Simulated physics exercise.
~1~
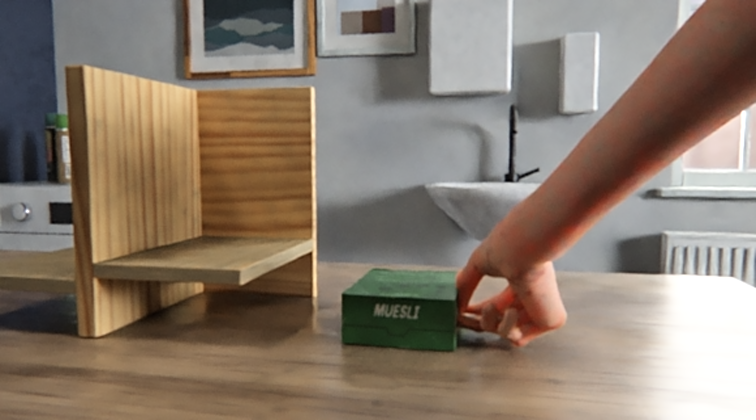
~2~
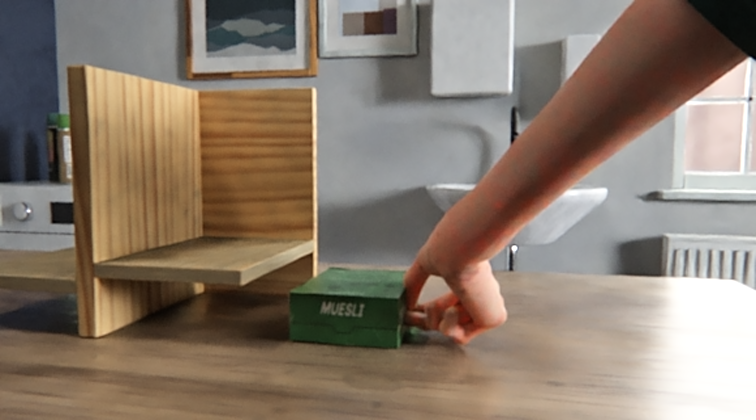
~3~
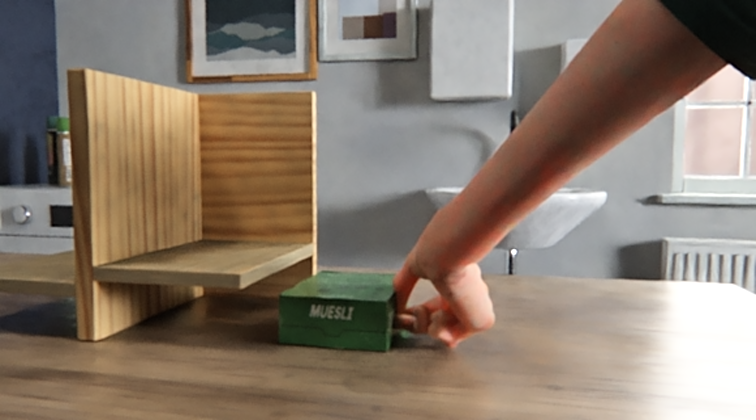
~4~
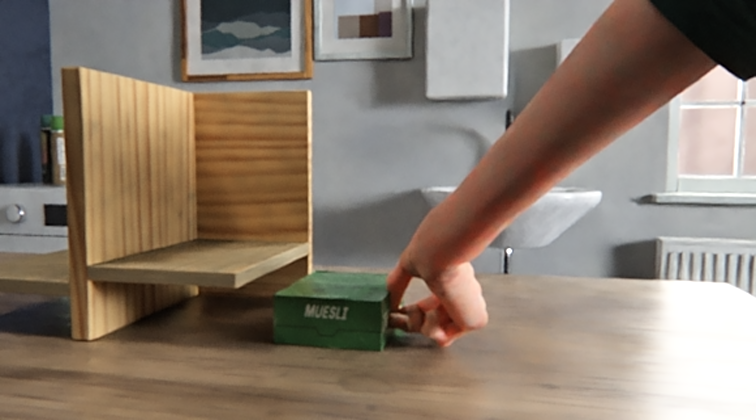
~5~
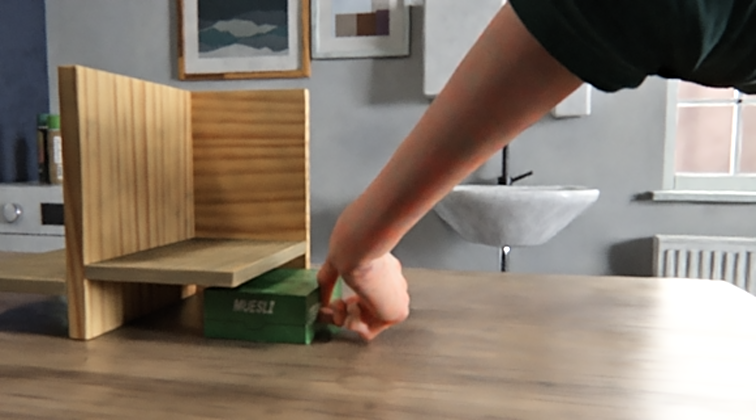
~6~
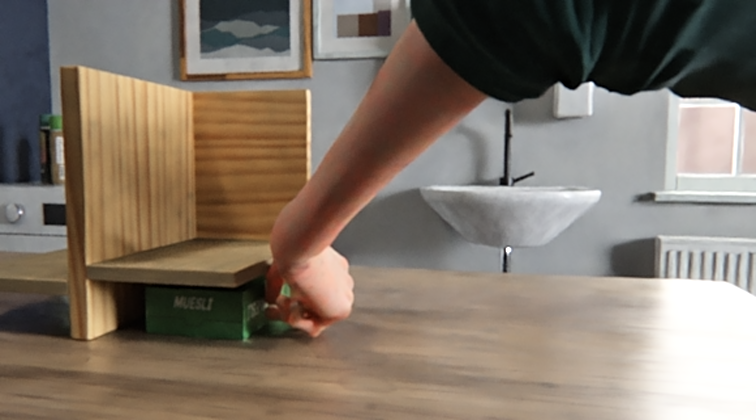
A green muesli box lying on its side was pushed left across a wooden table by a hand, paused briefly near a small wooden shelf, then slid beneath its lower board, ending mostly underneath with the hand still at its right end.
